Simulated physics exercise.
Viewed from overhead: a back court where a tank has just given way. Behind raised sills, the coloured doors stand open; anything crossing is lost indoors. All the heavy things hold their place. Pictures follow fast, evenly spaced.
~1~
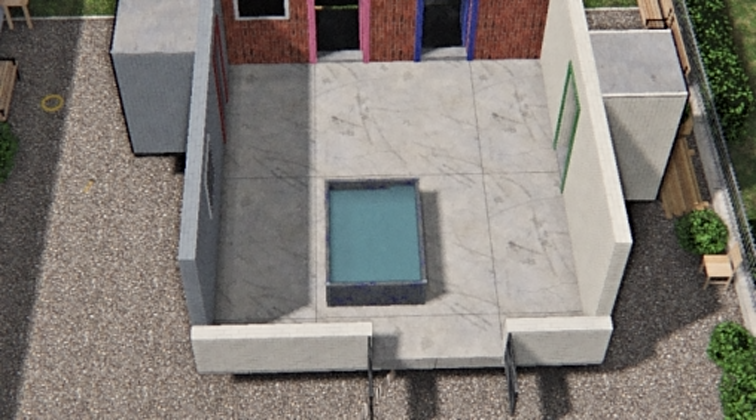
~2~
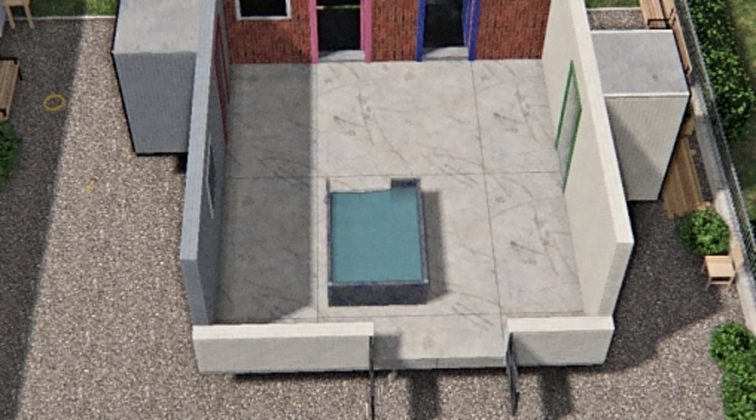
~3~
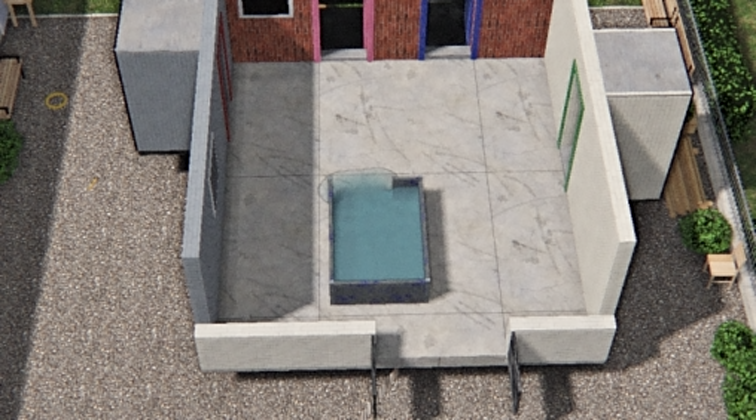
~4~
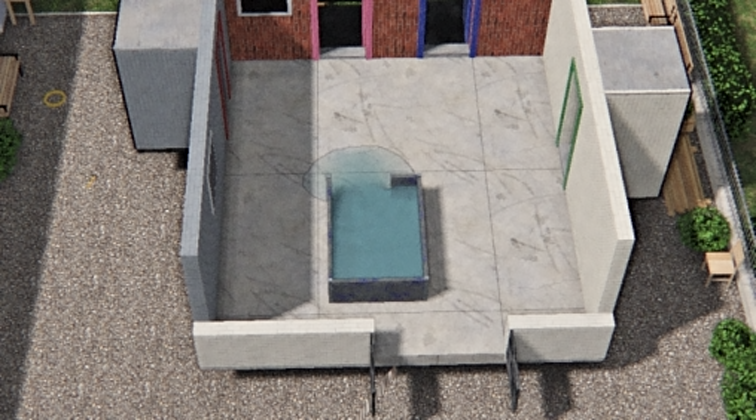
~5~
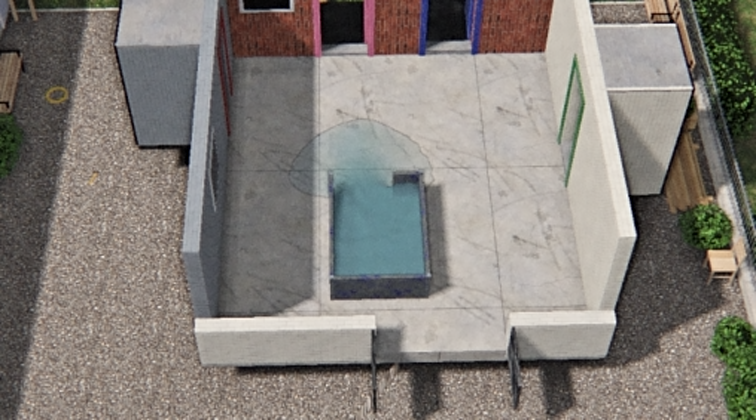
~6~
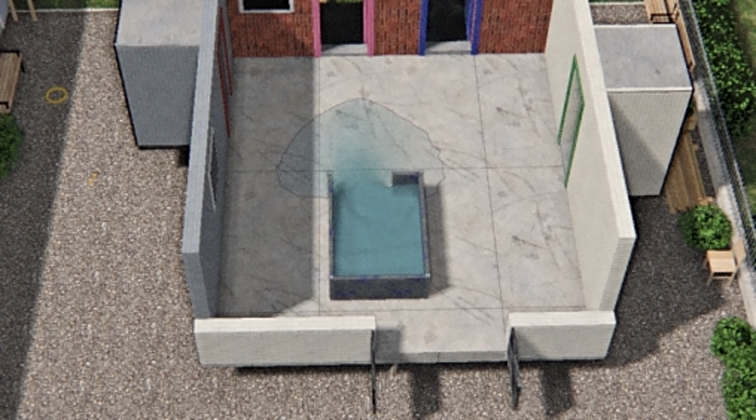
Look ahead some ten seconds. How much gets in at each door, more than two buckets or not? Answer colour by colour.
The blue door gets two buckets or less; the pink door gets more than two; the red door gets more than two; the green door gets two buckets or less.
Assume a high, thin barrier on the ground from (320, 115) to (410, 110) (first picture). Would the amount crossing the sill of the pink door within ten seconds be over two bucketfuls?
Pink door: Undershoots.
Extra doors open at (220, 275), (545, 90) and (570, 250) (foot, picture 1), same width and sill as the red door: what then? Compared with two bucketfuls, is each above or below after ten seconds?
Taking the new doors in the order given: The first comes up short, the second tops it, the third comes up short.
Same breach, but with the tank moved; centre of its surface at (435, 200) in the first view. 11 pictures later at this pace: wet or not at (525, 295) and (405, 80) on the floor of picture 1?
Unflooded and submerged.
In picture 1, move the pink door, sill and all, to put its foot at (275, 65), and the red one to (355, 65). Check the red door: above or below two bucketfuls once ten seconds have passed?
My take is that the red door gets beyond it.
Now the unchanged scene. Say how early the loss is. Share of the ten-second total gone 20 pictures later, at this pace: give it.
Roughly 65 percent.
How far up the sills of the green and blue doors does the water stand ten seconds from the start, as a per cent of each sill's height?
The first is near 40 per cent, the second near 40 per cent.
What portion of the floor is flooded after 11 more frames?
It comes to roughly 35 in a hundred.
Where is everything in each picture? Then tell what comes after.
In the first picture, still water in the open tank at (374, 233).
In the second picture, the front is at a hidden place, out from the gap on the open tank's far side.
In the third picture, water pours out on the open tank's far side and has run to (385, 173).
In the fourth picture, the front is at (379, 150), out from the gap on the open tank's far side.
In the fifth picture, the front is at (367, 123), out from the gap on the open tank's far side.
In the sixth picture, the front is at (350, 104), out from the gap on the open tank's far side.
A moment on, water covers 25 % of the floor; the blue door not reached, the pink door under two buckets in, the red door not reached, the green door not reached.
Next, water covers 35 % of the floor; the blue door wet at the sill, nothing in, the pink door over two buckets in, the red door under two buckets in, the green door not reached.
Then, water covers 40 % of the floor; the blue door under two buckets in, the pink door far over two buckets in, the red door under two buckets in, the green door not reached.
Later, water covers 55 % of the floor; the blue door under two buckets in, the pink door far over two buckets in, the red door over two buckets in, the green door wet at the sill, nothing in.
In the end, water covers 90 % of the floor; the blue door under two buckets in, the pink door far over two buckets in, the red door over two buckets in, the green door wet at the sill, nothing in.
